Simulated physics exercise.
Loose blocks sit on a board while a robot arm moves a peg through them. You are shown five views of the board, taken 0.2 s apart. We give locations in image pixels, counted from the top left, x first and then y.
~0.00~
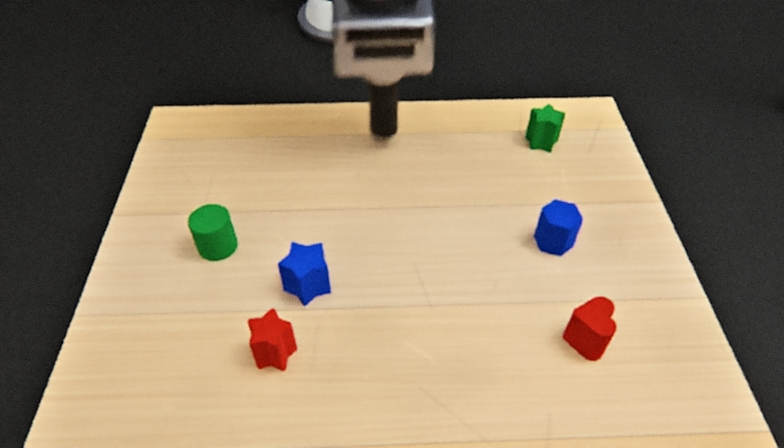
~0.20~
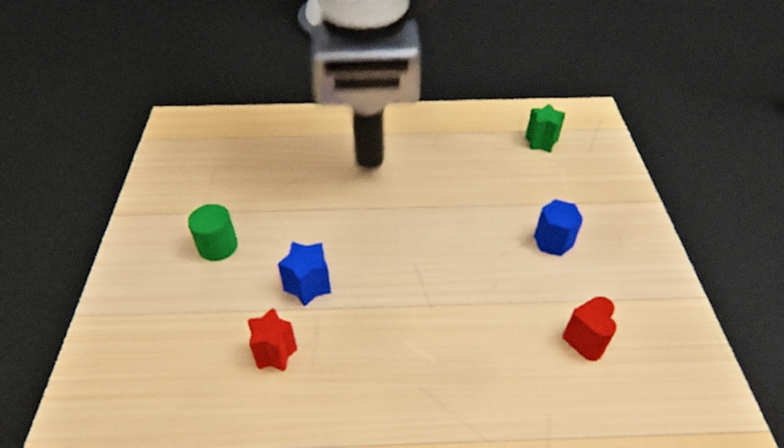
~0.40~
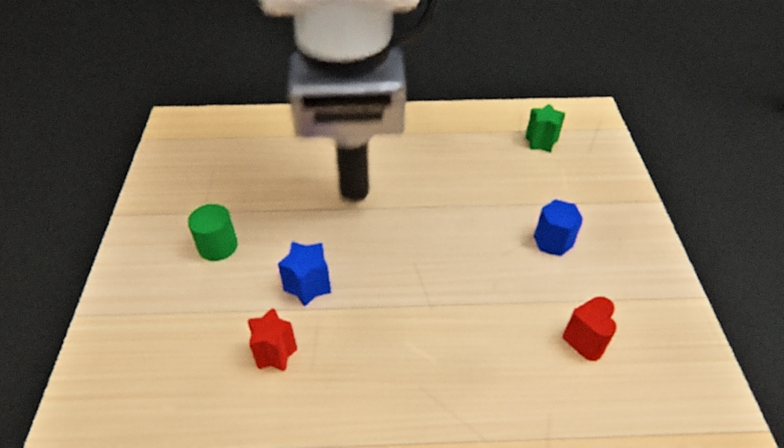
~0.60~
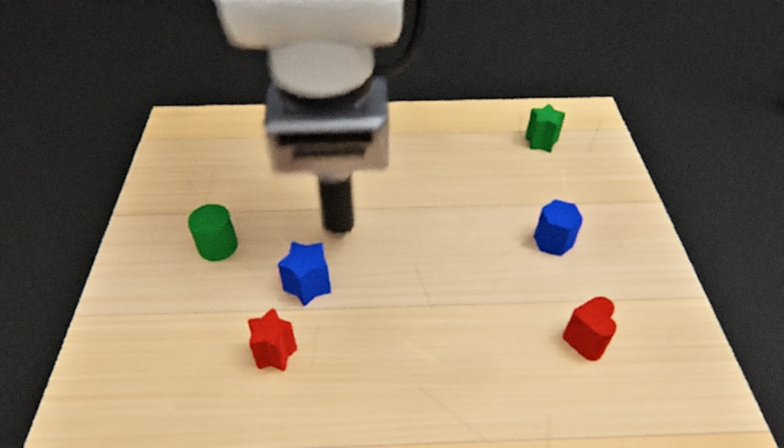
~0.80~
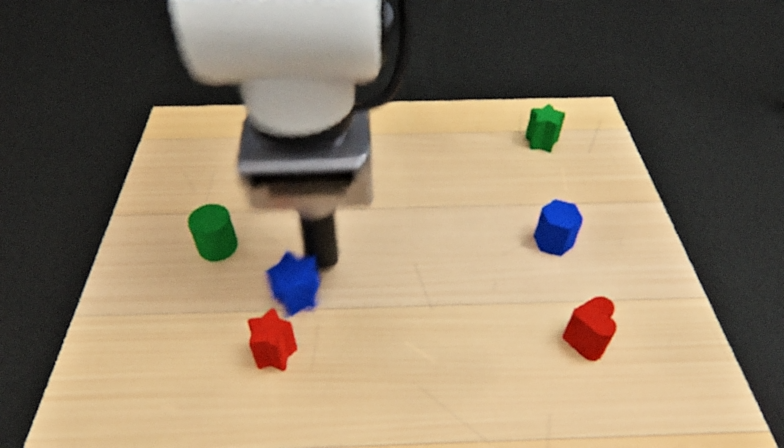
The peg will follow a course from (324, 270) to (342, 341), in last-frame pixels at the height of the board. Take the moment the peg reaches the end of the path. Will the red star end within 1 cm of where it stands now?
Yes.
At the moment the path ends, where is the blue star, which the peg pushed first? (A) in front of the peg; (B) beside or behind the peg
B - beside or behind the peg.
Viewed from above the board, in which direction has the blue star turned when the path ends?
Seen from above, its turn is clockwise.
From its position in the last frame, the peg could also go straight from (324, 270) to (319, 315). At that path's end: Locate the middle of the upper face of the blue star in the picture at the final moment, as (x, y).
At pixel (277, 291).
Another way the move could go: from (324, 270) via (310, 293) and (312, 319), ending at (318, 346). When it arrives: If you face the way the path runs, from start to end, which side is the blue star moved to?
The right.
On the path given first. Halfway along, peg (330, 292); blue star (290, 284), turned 60° clockwise.
At the end, peg (341, 329); red star still; blue star (290, 286), turned 70° clockwise.
